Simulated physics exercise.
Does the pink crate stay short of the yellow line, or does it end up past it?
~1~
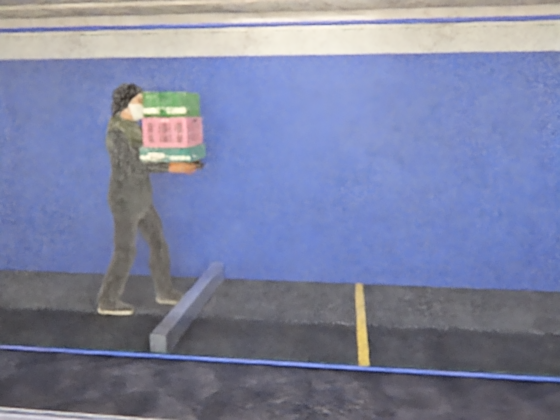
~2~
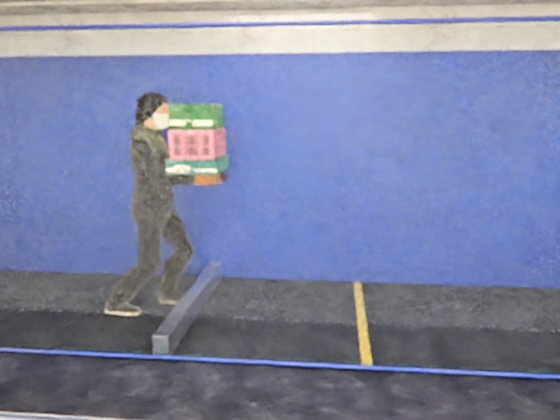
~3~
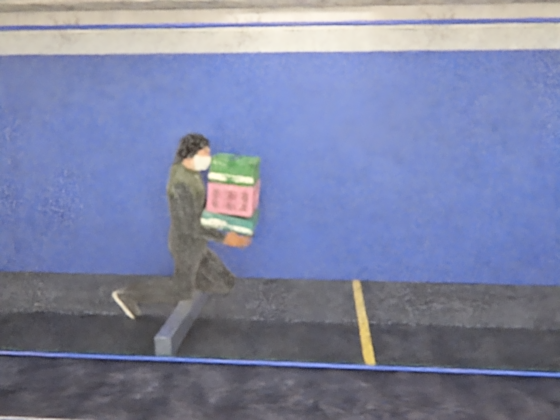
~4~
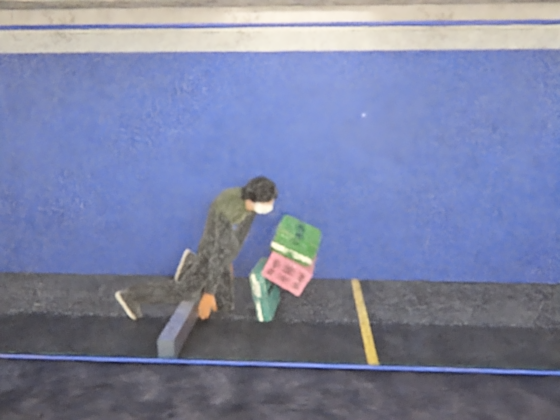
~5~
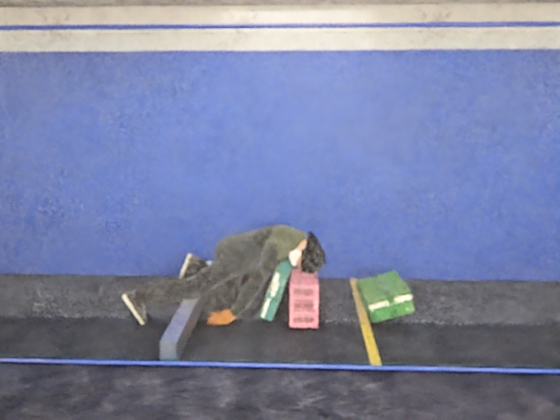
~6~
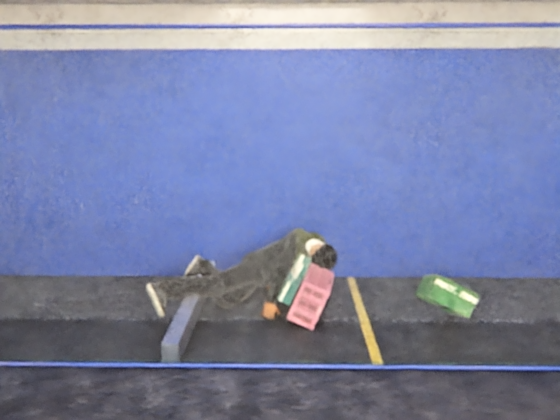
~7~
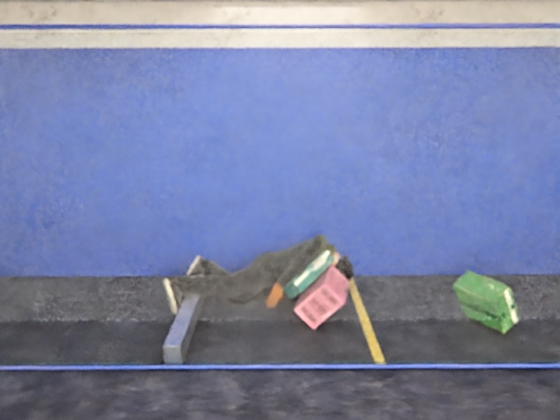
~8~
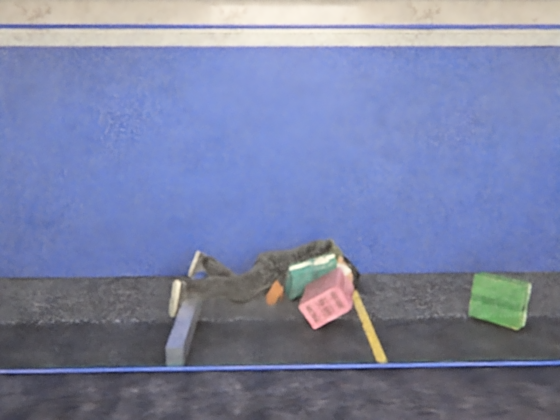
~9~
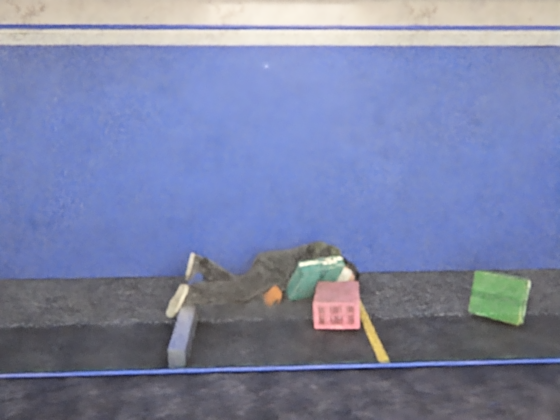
The pink crate stays short of the yellow line, coming to rest just to the left of it beside the fallen person.
